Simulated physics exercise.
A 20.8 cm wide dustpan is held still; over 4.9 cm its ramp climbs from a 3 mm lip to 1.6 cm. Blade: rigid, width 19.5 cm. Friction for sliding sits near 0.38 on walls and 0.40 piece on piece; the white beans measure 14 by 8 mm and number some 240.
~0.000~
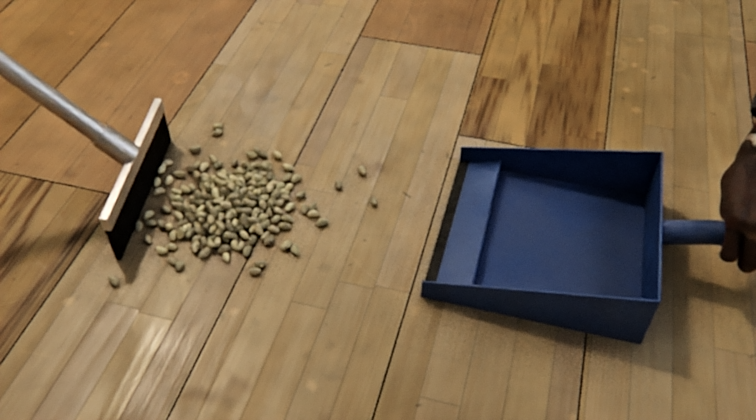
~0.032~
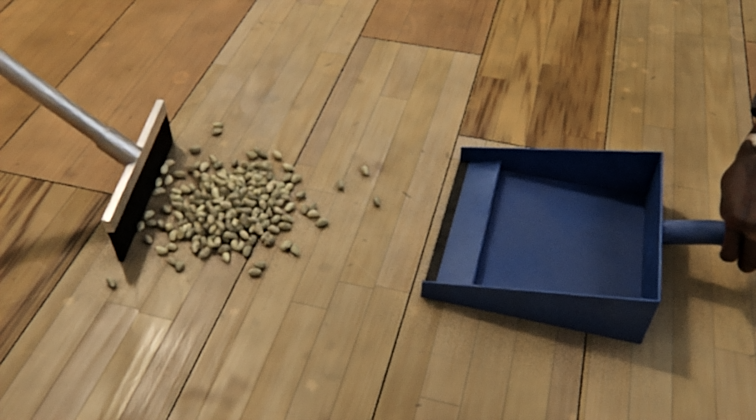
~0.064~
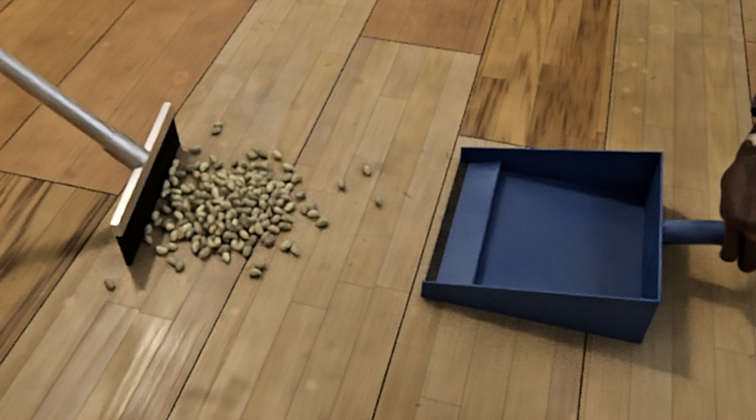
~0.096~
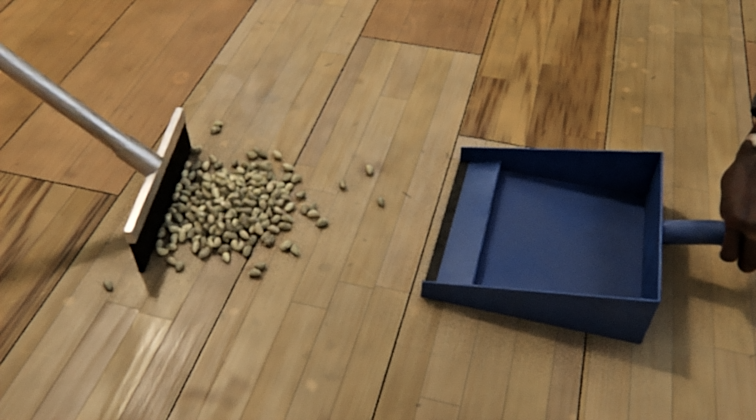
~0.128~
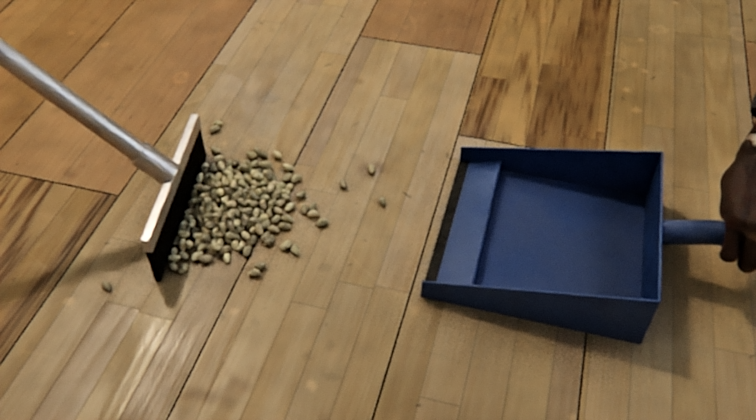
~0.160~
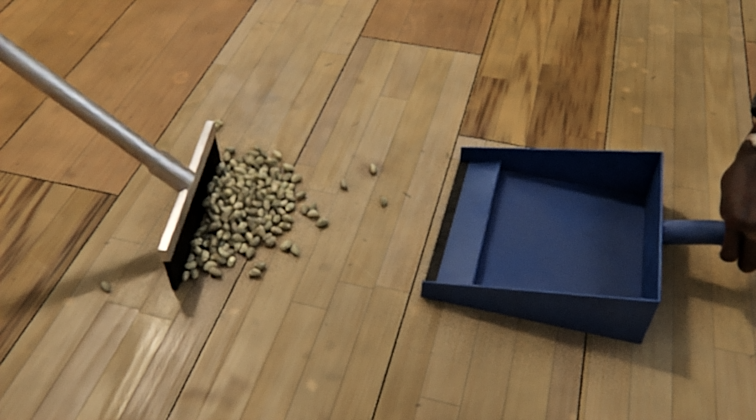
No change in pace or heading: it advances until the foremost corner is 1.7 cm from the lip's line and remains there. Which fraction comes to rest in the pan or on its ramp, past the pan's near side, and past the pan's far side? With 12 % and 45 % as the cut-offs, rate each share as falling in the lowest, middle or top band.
Bands: Pan in the lowest band; near side in the middle band; far side in the lowest band.
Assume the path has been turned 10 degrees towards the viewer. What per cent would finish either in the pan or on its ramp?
My guess is some 0 percent.
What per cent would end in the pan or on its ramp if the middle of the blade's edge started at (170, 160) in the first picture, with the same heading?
Close to 10 in a hundred.
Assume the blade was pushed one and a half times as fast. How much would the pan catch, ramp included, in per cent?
I'd put it at close to 15 per cent.
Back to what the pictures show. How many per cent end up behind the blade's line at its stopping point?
35 %.
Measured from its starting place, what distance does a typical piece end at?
That distance is around 22 cm.
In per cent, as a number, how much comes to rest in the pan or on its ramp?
Near 5 in every hundred.
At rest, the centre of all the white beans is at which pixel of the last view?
Close to pixel (414, 244).
After 0.33 s, middle of the blade 15 cm from the lip; 0 % over the lip, far side 0 %, near side 20 %.
After 0.45 s, middle of the blade 6 cm from the lip; 0 % over the lip, far side 0 %, near side 25 %.
After 0.69 s, middle of the blade 3 cm from the lip; 5 % over the lip, far side 0 %, near side 25 %.
By 3.0 s all is still; pan 5 %, near side 25 %, far side 0 %, in front of the lip or behind the blade 65 %.
